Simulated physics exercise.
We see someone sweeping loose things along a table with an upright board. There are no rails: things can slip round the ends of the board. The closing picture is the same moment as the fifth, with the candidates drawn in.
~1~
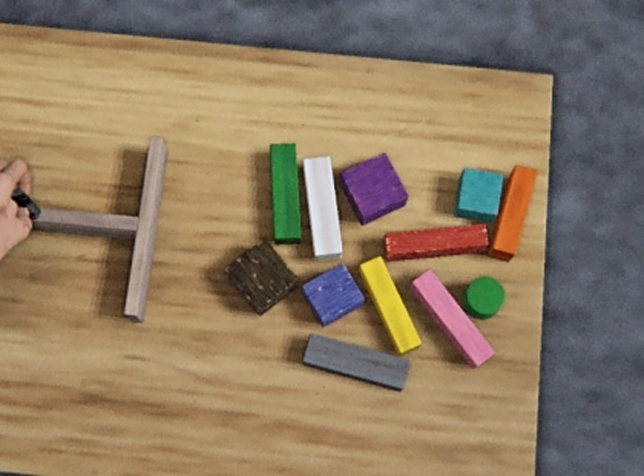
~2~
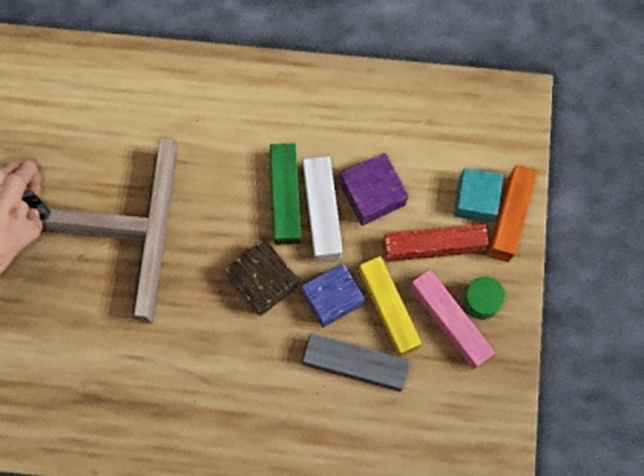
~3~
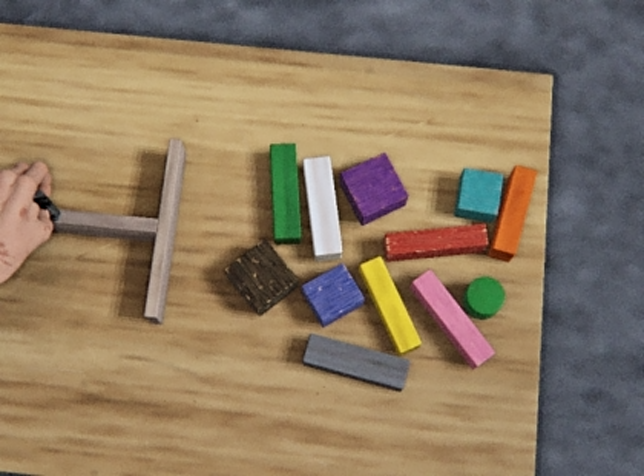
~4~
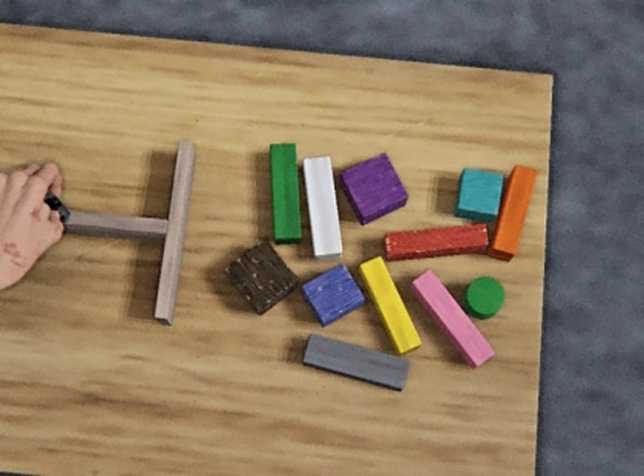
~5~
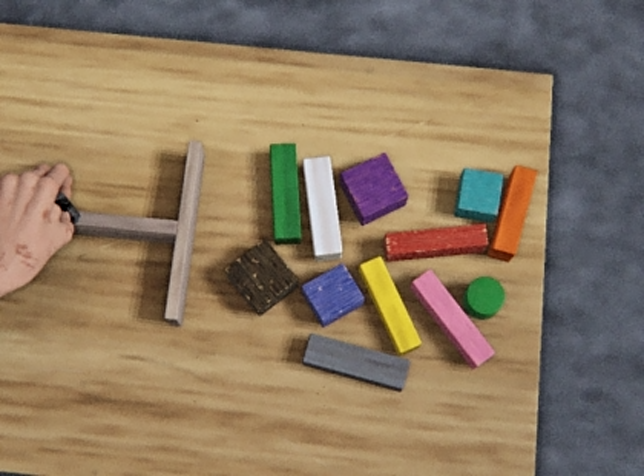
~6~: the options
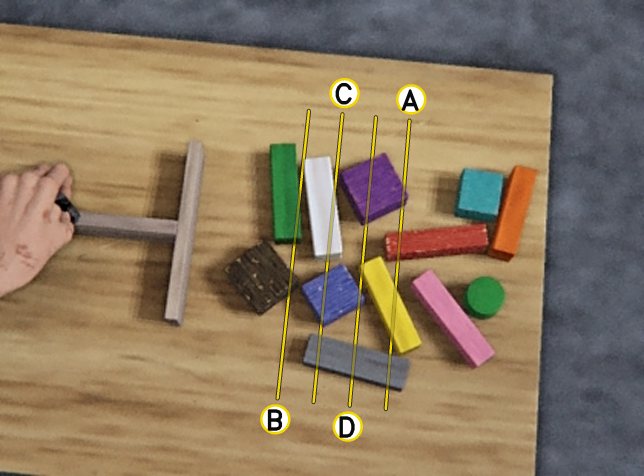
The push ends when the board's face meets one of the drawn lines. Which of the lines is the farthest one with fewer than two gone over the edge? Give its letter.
It can go as far as A.
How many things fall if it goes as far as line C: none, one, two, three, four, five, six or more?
By then, none.
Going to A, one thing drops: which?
The orange stick goes over.
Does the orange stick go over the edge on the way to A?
By then, yes.
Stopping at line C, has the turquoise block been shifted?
No.
On the marked copy, A at (398, 260); B at (294, 249); C at (329, 253); D at (363, 256).
Following A. Soon after the start, board (259, 235); blue block (343, 302); black block (301, 276).
Later, board (338, 243); orange stick (520, 215); pink bar (457, 317).
In the end, board (395, 248); orange stick over the edge; turquoise block (529, 202); one fallen.
As for the rest, B is within the limit but short; C is within the limit but short; D is within the limit but short.
